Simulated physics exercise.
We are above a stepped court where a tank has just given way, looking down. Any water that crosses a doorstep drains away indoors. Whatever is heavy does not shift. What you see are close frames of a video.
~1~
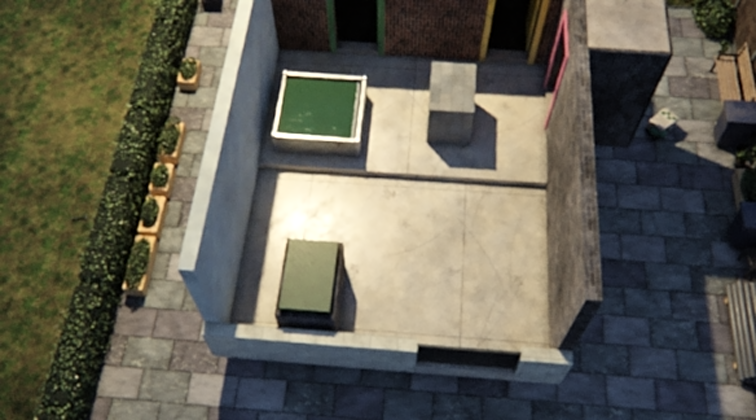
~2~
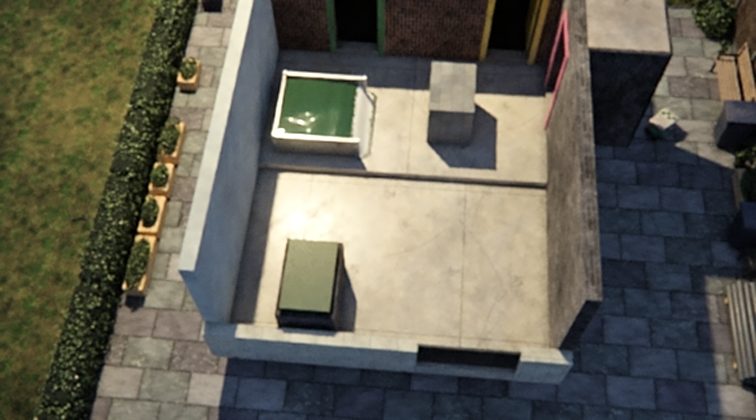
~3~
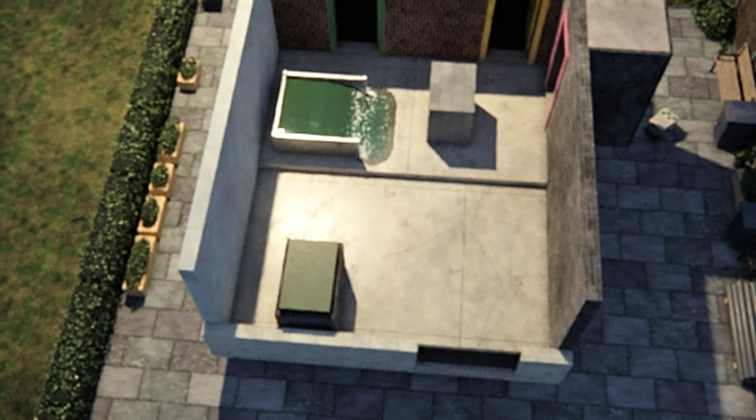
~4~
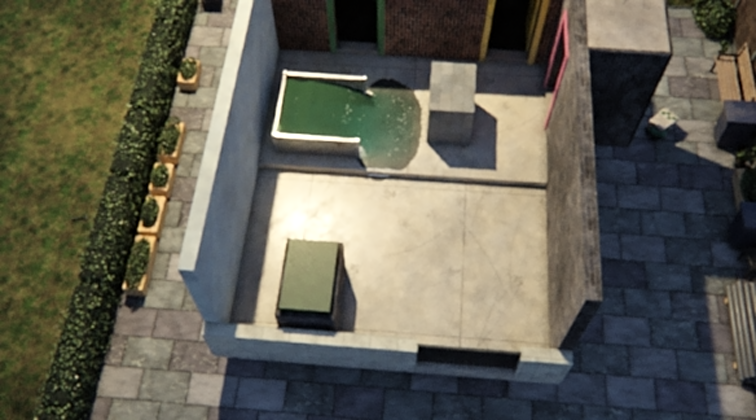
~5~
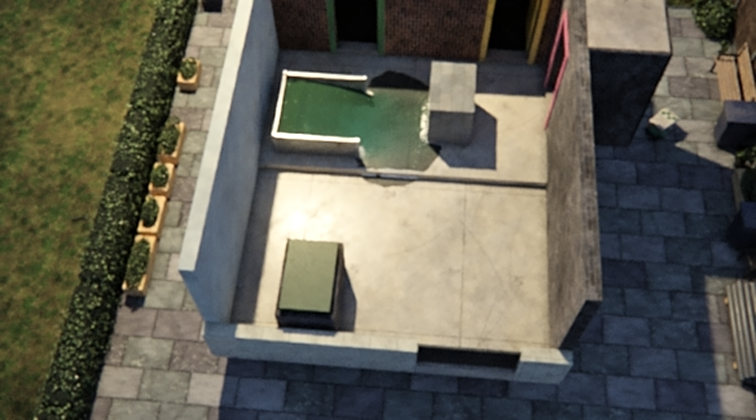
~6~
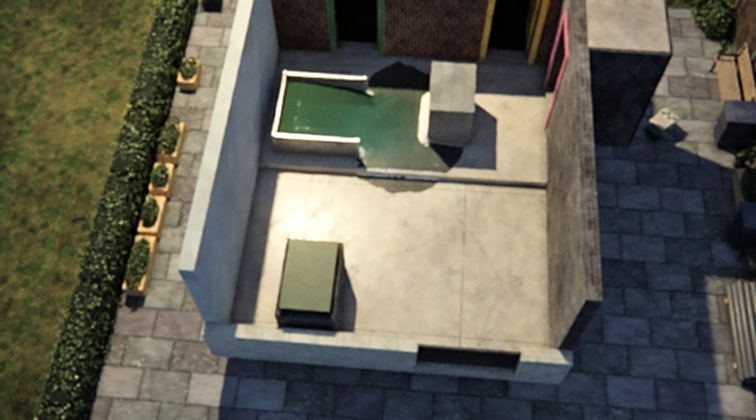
The clip shows a walled, stepped court from above as green water pours from the right side of an open tank, spreads across the upper level to a grey block, then runs over the step's edge.
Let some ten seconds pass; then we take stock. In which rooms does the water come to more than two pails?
Taking them in turn, the green door keeps to two pails or fewer, the pink door keeps to two pails or fewer, the yellow door keeps to two pails or fewer.
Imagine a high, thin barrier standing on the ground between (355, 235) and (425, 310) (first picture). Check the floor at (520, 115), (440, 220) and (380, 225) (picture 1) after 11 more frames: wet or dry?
Listed order: Spared, swamped, spared.
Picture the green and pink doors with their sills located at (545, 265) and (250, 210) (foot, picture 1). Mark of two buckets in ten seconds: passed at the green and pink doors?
Note: Green door falls short; pink door falls short.
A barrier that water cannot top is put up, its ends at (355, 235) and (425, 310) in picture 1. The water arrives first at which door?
The yellow-painted one.
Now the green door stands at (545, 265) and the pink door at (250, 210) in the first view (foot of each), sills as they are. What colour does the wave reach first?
Earliest to get wet is the yellow door.
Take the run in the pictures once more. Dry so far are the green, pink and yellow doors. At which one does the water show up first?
I'd go with the door marked yellow.
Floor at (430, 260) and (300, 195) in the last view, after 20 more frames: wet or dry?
The first spot is inundated and the second bone-dry.
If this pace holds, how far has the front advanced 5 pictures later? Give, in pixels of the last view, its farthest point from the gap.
I'd say at around (526, 171).
A moment on, water covers 20 % of the floor; the green door not reached, the pink door not reached, the yellow door not reached.
Next, water covers 35 % of the floor; the green door not reached, the pink door not reached, the yellow door wet at the sill, nothing in.
Then, water covers 65 % of the floor; the green door wet at the sill, nothing in, the pink door wet at the sill, nothing in, the yellow door wet at the sill, nothing in.
Later, water covers 80 % of the floor; the green door wet at the sill, nothing in, the pink door wet at the sill, nothing in, the yellow door wet at the sill, nothing in.
In the end, water covers 90 % of the floor; the green door wet at the sill, nothing in, the pink door wet at the sill, nothing in, the yellow door wet at the sill, nothing in.
